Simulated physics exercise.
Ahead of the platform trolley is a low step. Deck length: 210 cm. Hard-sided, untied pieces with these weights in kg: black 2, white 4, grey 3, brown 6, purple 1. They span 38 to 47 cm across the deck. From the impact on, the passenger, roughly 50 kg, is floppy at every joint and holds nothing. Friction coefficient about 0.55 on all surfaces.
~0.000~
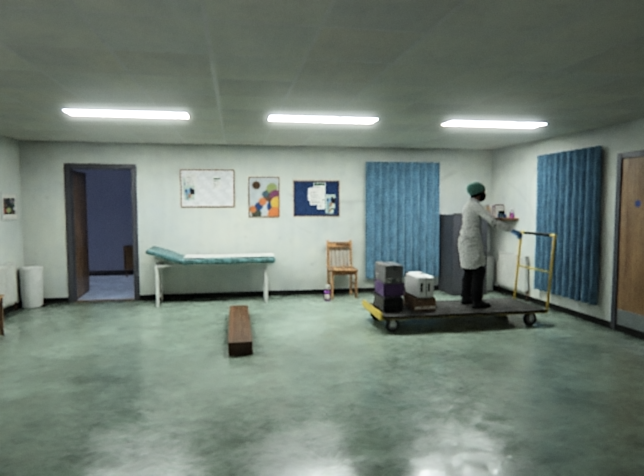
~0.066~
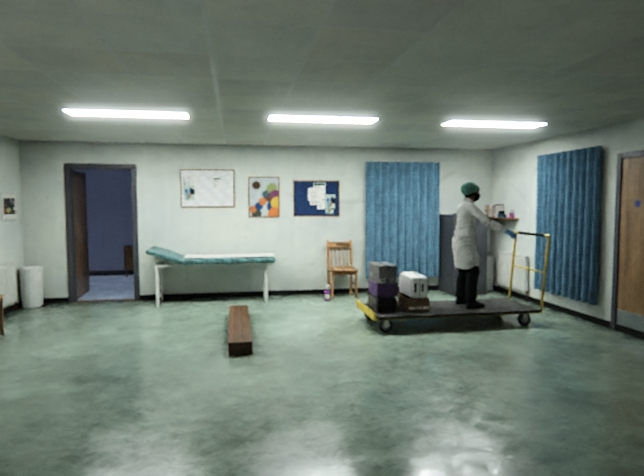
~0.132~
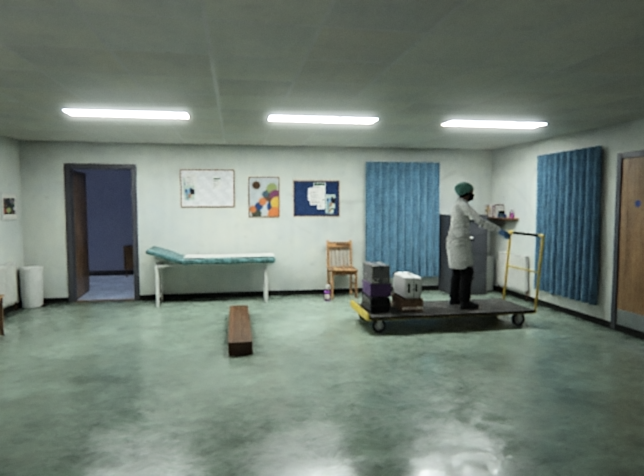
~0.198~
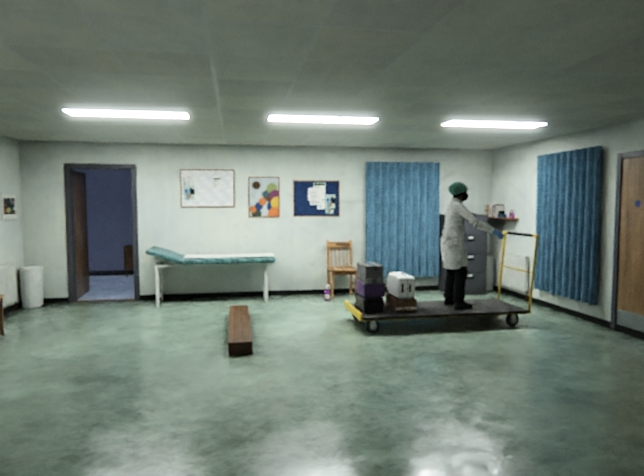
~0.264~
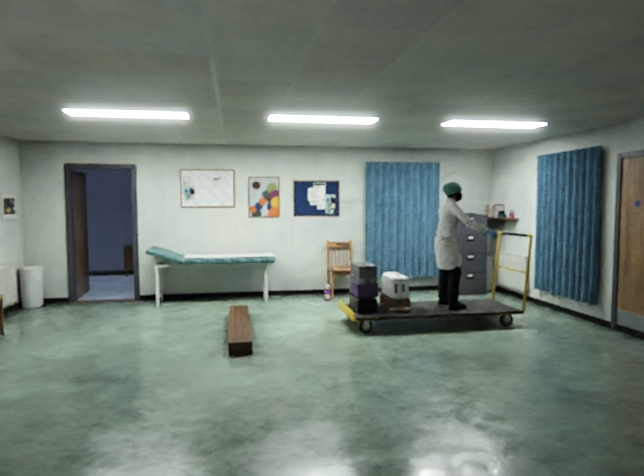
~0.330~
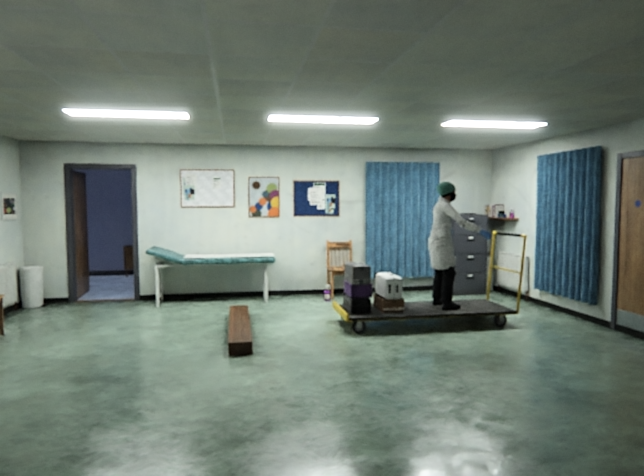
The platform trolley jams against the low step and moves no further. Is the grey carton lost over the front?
The grey carton comes off at this speed.
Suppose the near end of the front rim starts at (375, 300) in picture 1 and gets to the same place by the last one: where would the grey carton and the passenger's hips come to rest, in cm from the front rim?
In that case grey 40 past, hips 80 behind.
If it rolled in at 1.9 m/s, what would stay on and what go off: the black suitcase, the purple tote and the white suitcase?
In that case black on, purple off, white on.
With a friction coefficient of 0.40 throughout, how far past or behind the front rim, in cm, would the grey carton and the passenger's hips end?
In that case grey 30 past, hips 80 behind.
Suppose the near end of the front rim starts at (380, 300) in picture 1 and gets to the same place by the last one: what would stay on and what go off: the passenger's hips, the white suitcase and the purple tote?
Then hips on, white on, purple off.
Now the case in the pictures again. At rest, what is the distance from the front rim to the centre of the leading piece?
Some 40 cm past it.
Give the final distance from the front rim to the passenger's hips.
Some 80 cm behind it.
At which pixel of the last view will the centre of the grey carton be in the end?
At about (208, 324).
Impact comes at 1.29 s.
After 1.54 s the grey carton is 2 cm behind the rim, tilted 20°, near (243, 275) in the last picture's view.
After 1.84 s the grey carton is 13 cm past the rim, tilted 40°, near (230, 279) in the last picture's view.
After 2.29 s the grey carton is 40 cm past the rim, tilted 95°, near (207, 323) in the last picture's view.
When all is still (4.0 s), past the rim, grey carton and purple tote; behind it, black suitcase, white suitcase, brown carton and the passenger's hips.
